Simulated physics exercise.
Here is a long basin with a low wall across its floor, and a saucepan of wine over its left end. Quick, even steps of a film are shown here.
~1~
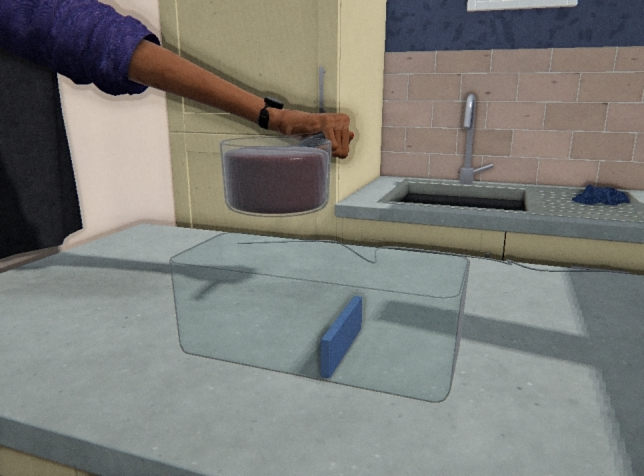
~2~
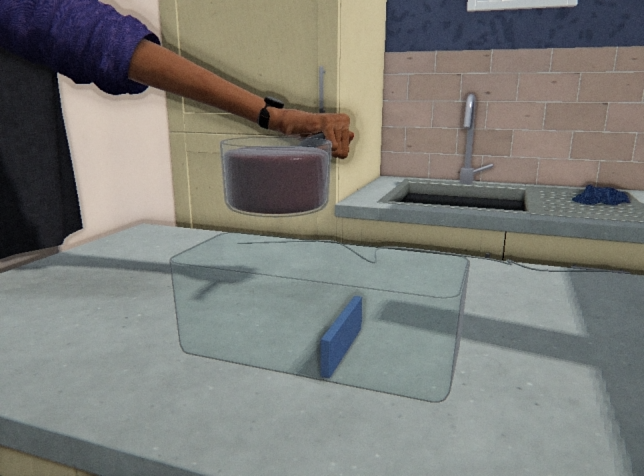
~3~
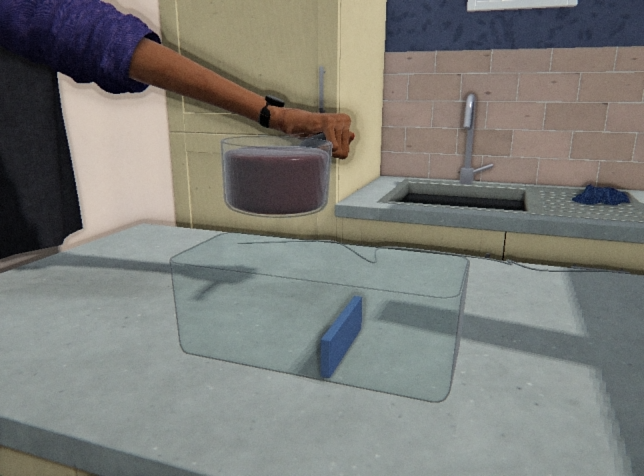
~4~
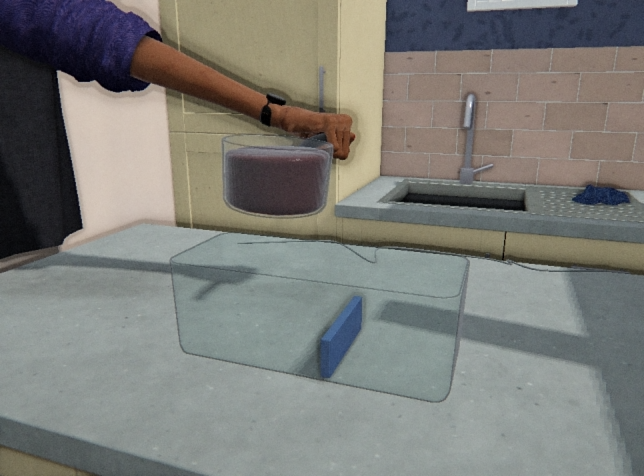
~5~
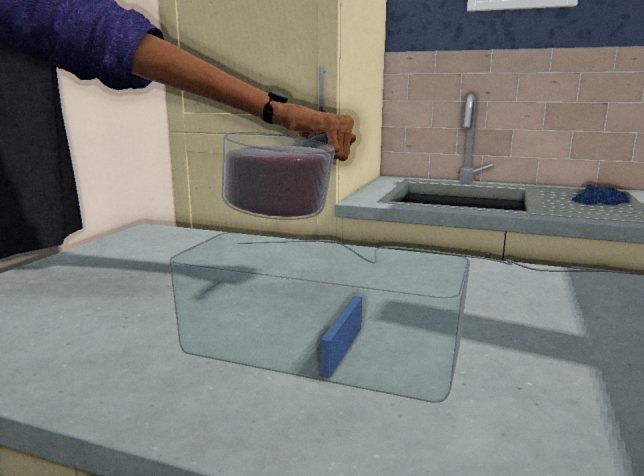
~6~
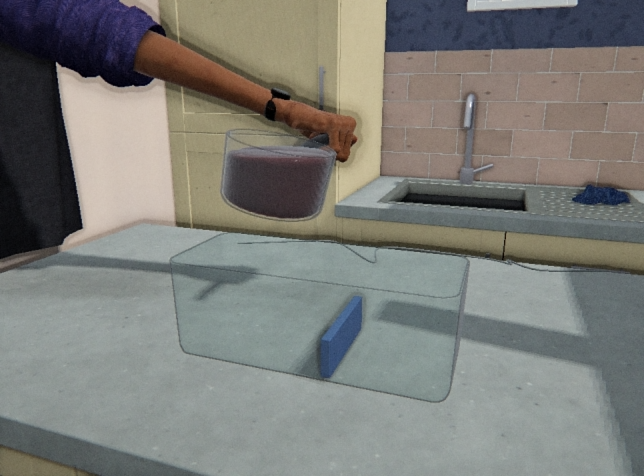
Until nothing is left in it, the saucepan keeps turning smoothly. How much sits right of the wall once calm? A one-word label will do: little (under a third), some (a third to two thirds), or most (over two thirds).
Most.
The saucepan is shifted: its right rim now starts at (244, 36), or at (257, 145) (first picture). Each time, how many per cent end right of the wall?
In turn 10 and 0 in a hundred.
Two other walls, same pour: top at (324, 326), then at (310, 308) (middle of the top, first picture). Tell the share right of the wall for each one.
It would come to roughly 90 per cent the first time and roughly 100 per cent the second.
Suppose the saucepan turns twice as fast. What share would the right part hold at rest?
Roughly 65 per cent ends up there.
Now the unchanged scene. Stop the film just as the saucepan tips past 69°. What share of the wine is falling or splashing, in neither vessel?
That comes to near 25 percent.
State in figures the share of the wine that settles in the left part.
20 %.
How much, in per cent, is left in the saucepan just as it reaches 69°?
About 55 %.
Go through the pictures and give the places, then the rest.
The first frame shows tilt 0°; pouring edge (327, 145); surface from (233, 150) to (327, 154); the long basin's rim runs from (198, 246) to (465, 278); the wall's top is at (343, 317).
The second frame shows tilt 1°; pouring edge (327, 146); surface from (232, 150) to (327, 154).
The third frame shows tilt 2°; pouring edge (328, 147); surface from (234, 150) to (327, 155).
The fourth frame shows tilt 4°; pouring edge (329, 150); surface from (234, 150) to (328, 155).
The fifth frame shows tilt 8°; pouring edge (330, 153); surface from (235, 150) to (330, 156).
The sixth frame shows tilt 12°; pouring edge (332, 158); surface from (236, 151) to (331, 156).
A moment on, the saucepan is tipped part way and 55 per cent is still to pour, 1 is left of the wall and 19 right of it.
Next, the saucepan is tipped right over and 7 per cent is still to pour, 9 is left of the wall and 79 right of it.
Then the saucepan is tipped right over and 0 per cent is still to pour, 19 is left of the wall and 81 right of it.
Later the saucepan is tipped right over and 0 per cent is still to pour, 19 is left of the wall and 81 right of it.
Finally, 19 per cent lies left of the wall, 81 right of it and 0 outside.
